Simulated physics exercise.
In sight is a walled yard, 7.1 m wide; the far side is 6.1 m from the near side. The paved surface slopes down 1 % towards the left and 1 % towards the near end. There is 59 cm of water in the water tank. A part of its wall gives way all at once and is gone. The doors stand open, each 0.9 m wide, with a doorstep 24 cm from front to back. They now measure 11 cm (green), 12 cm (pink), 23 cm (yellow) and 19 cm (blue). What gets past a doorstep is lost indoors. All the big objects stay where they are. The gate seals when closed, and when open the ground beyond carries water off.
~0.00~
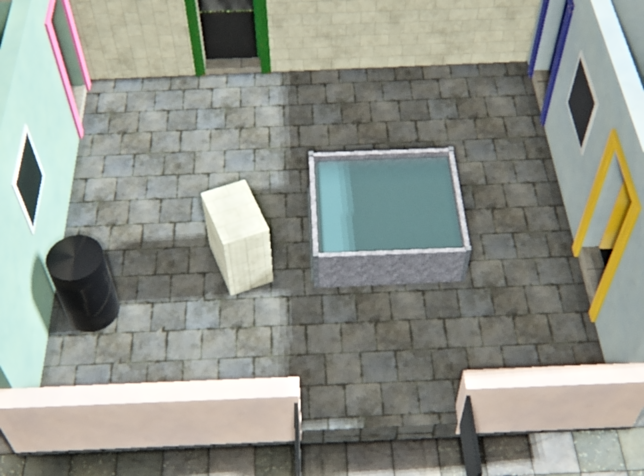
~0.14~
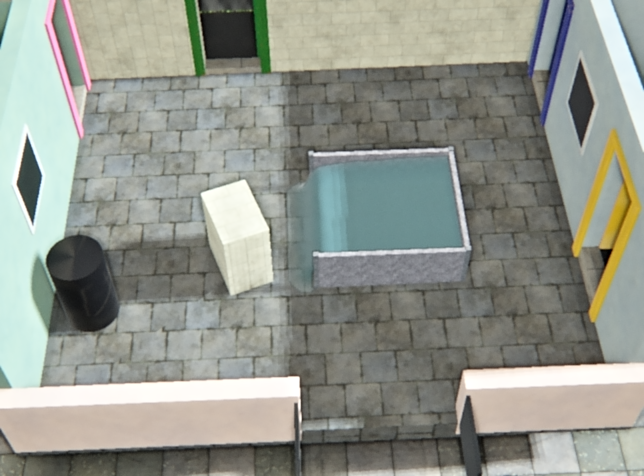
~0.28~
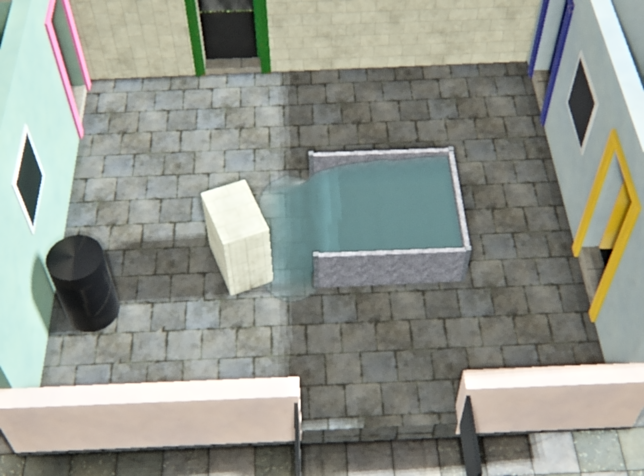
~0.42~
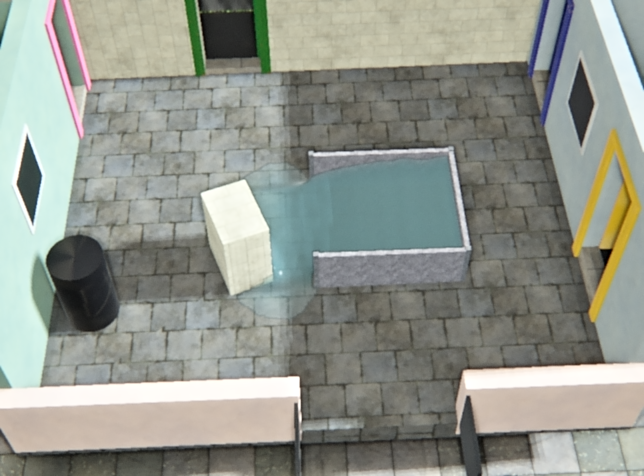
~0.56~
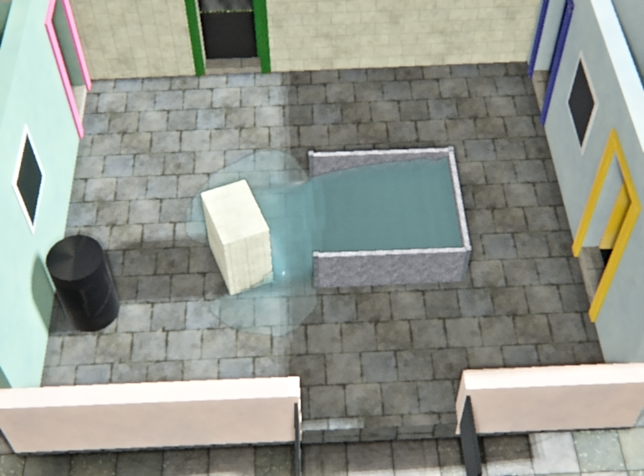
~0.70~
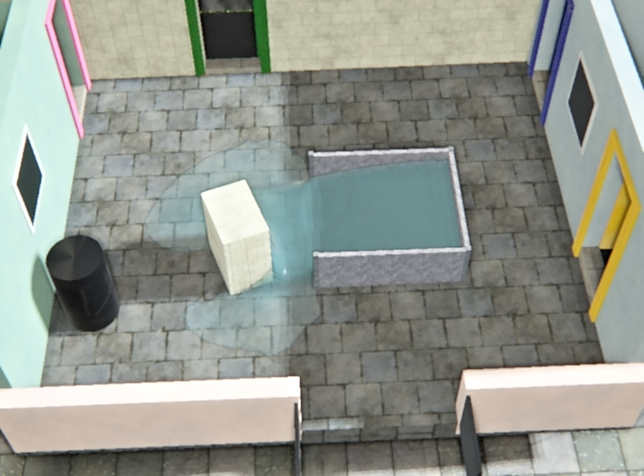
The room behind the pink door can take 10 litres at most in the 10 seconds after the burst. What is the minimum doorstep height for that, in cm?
Some 20 cm above the ground.
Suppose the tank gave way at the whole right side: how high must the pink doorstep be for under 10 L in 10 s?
Some 6.5 cm.
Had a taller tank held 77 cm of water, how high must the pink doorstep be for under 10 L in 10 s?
Some 28 cm.
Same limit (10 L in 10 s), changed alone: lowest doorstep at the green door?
Roughly 8.5 cm at green.
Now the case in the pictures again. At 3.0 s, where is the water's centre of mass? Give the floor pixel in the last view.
Around (222, 224).
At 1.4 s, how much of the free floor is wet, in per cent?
Some 30 per cent of it.
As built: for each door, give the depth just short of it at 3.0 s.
In cm: Green 13, pink 21, yellow 0, blue 0.
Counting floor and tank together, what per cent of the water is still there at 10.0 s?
About 84 per cent.
After 1.4 s water covers 30 % of the floor, deepest (42 cm) near (270, 269); it has not reached the pink door.
After 3.0 s water covers 45 % of the floor, deepest (29 cm) near (87, 93); 21 cm at the pink door, 15 litres in over its 12 cm doorstep.
After 10.0 s water covers 80 % of the floor, deepest (13 cm) near (35, 424); 6 cm at the pink door, 55 litres in over its 12 cm doorstep.
At the pink door as built, the water arrived by 1.9 s and peaked near 22 cm at 3.4 s.
With a doorstep of 16.5 cm, 22 litres would have come in within the 10 s; with 22 cm, 6 litres. So under 10 litres takes about 20 cm.
